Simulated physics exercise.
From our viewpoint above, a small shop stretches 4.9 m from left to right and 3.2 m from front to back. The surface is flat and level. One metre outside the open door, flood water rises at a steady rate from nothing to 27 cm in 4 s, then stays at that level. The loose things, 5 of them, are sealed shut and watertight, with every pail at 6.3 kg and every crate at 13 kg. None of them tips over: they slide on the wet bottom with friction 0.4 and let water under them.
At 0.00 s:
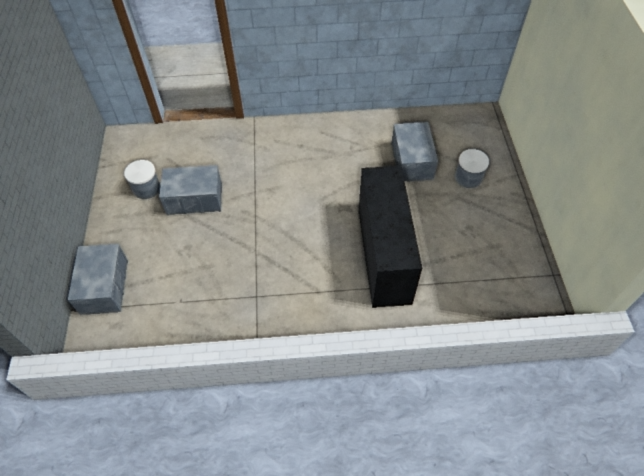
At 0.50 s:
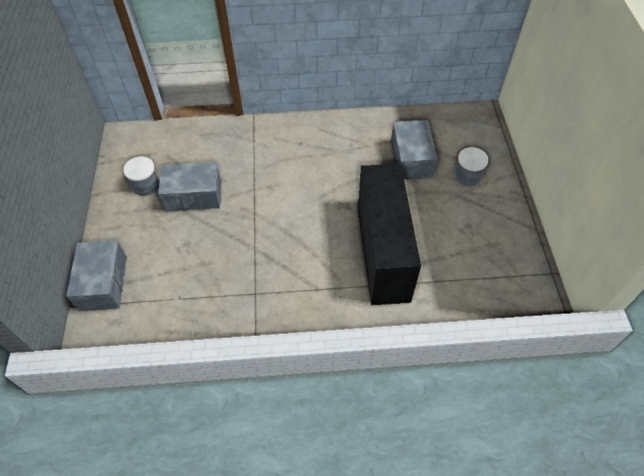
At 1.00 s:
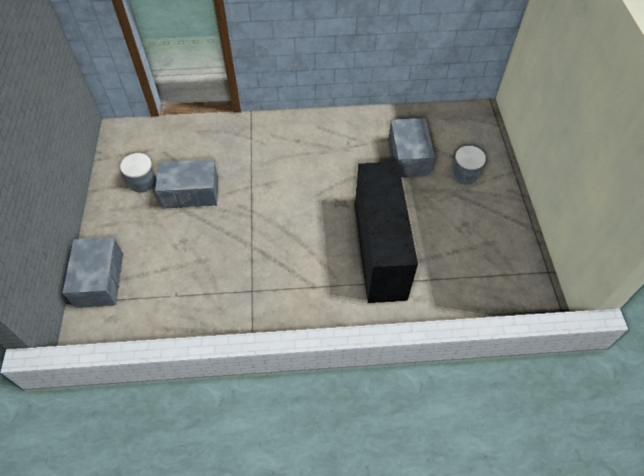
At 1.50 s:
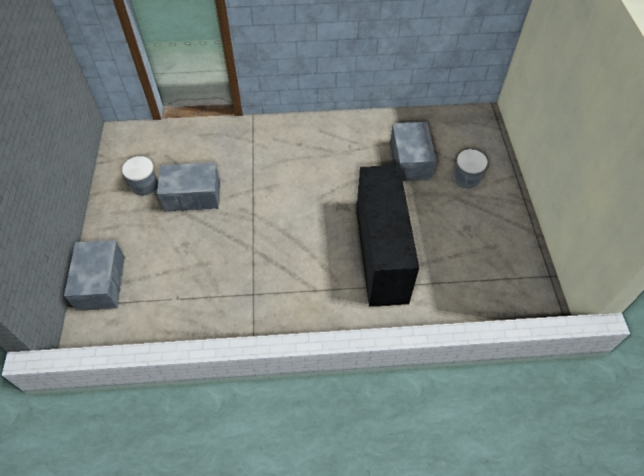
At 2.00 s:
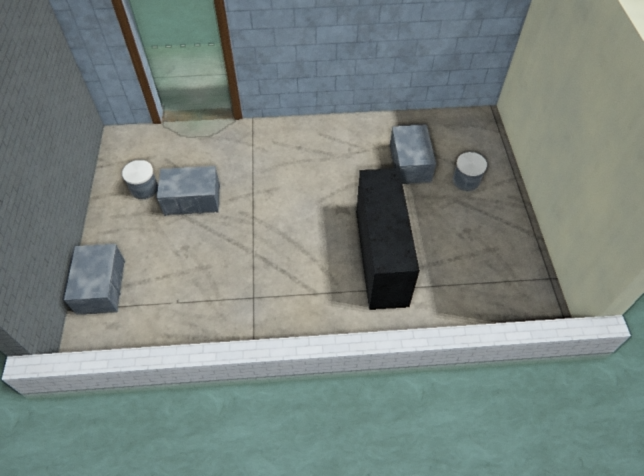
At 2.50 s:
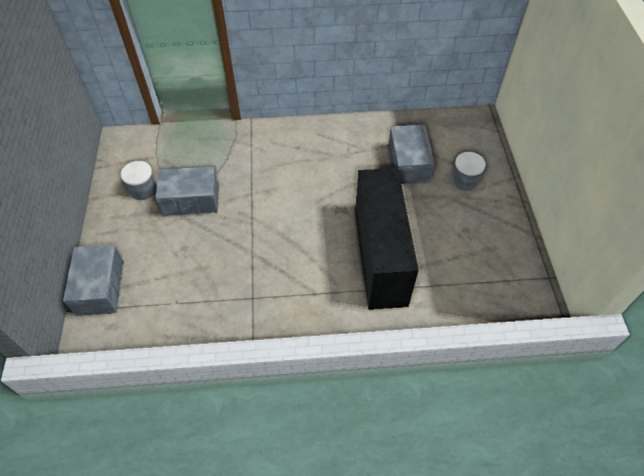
Water outside the small walled shop turned from pale grey to green, then a little crept in through the open doorway at the back, while the crates, pails and long black block stayed put.
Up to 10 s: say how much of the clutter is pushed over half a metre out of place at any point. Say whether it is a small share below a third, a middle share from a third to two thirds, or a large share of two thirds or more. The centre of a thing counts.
A middle share, from a third to two thirds.
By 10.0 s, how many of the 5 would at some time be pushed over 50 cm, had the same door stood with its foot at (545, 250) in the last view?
You'd get 4 in that case.
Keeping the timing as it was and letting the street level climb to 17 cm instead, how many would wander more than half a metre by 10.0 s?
So the tally would be 3.
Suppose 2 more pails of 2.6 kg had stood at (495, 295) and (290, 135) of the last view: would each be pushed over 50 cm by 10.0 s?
The first: Exceeds it. The second: Falls below it.
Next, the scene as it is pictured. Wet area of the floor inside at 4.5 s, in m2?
At that time the wet patch spans about 7.0 m2.
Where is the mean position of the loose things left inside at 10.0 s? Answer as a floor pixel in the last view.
Somewhere near (370, 236).
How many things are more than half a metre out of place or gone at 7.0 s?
Result: 3.
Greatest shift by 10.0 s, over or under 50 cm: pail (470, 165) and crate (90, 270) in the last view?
Listed as asked: Inside the limit and outside the limit.
After 3.5 s 0 of 5 are over 50 cm from their spots; 0 afloat.
After 4.5 s 2 of 5 are over 50 cm from their spots; 0 afloat.
After 7.0 s 3 of 5 are over 50 cm from their spots; 3 afloat.
After 10.0 s 3 of 5 are over 50 cm from their spots, and 3 have been at some point; 3 afloat.
